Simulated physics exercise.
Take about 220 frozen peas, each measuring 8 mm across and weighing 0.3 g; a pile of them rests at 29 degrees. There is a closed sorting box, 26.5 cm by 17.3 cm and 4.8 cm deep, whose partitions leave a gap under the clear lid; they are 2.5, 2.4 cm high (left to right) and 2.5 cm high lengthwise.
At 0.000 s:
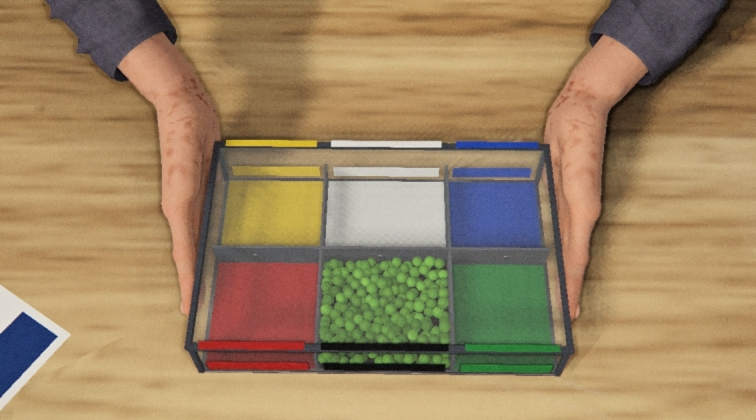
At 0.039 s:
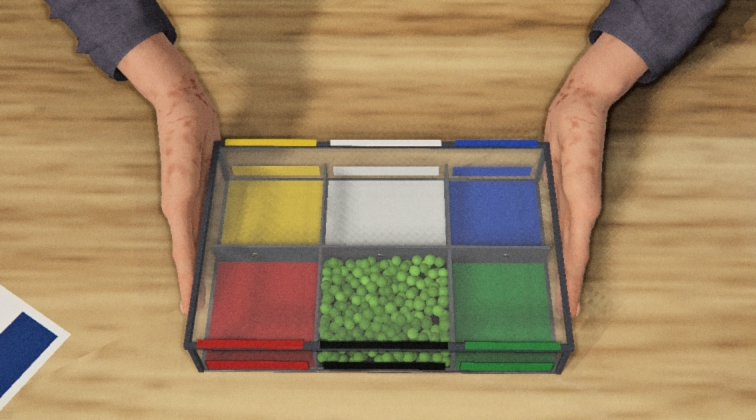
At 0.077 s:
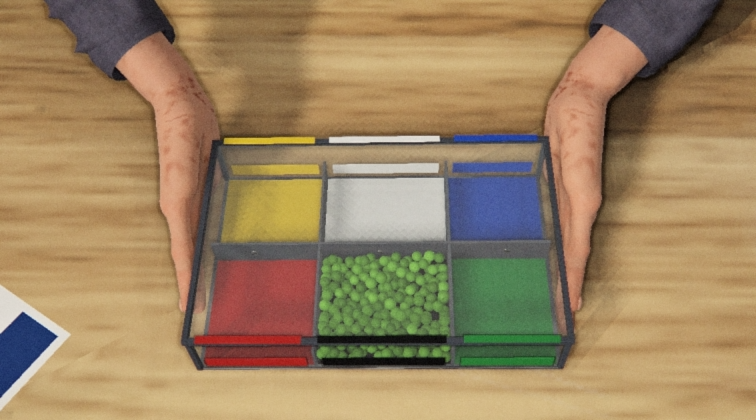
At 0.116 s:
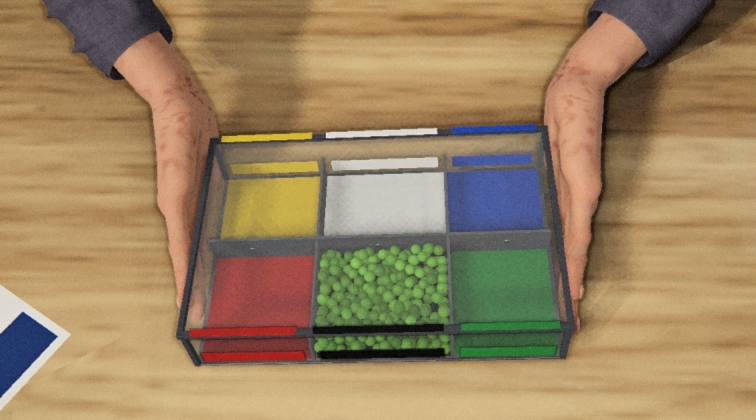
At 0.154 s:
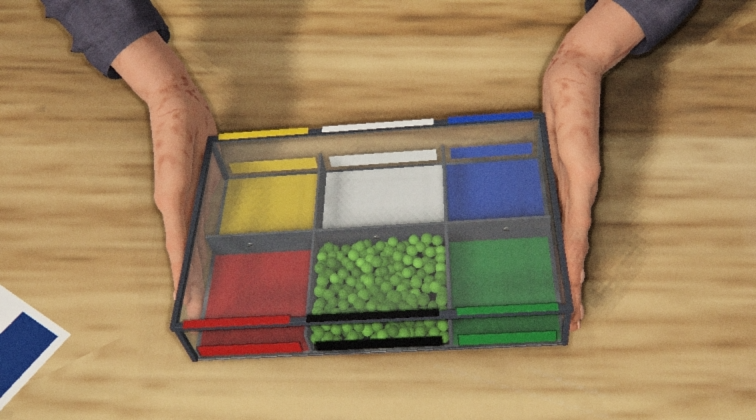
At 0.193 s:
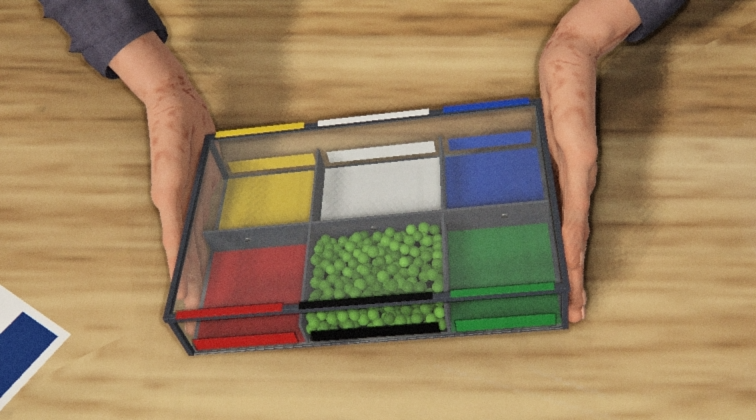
Two hands tilting a clear-lidded sorting box, raising its right side as green peas stay heaped in the black front-middle compartment.
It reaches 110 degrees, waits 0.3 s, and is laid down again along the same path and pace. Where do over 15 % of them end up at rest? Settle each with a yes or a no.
For red compartment, no; for blue compartment, no; for green compartment, no; for yellow compartment, yes; for white compartment, no; for black compartment, no.
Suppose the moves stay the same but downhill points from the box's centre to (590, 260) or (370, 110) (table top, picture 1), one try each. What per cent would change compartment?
That would be close to 100 per cent, then close to 100 per cent.
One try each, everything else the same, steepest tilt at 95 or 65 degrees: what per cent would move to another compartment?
90 and 35 %.
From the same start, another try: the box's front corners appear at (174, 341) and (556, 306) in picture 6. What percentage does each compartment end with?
Per cent at the finish: Red 70, blue 0, green 0, yellow 30, white 0, black 0.
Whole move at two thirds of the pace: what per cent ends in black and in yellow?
Final share: Black 0 %, yellow 100 %.
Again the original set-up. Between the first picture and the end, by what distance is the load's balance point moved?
Roughly 14.0 cm.
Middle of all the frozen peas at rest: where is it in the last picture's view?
Roughly (260, 203).
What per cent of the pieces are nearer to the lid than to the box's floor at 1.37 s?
Estimate: Near 70 per cent.
Then, at 1.37 s, tilt 110 degrees; red 5 %, yellow 90 %, black 5 %.
Then, at 2.15 s, tilt 58 degrees; yellow 100 %.
After 2.96 s, tilt 0 degrees; yellow 100 %.
At rest (3.7 s), red 0 %, blue 0 %, green 0 %, yellow 100 %, white 0 %, black 0 %.
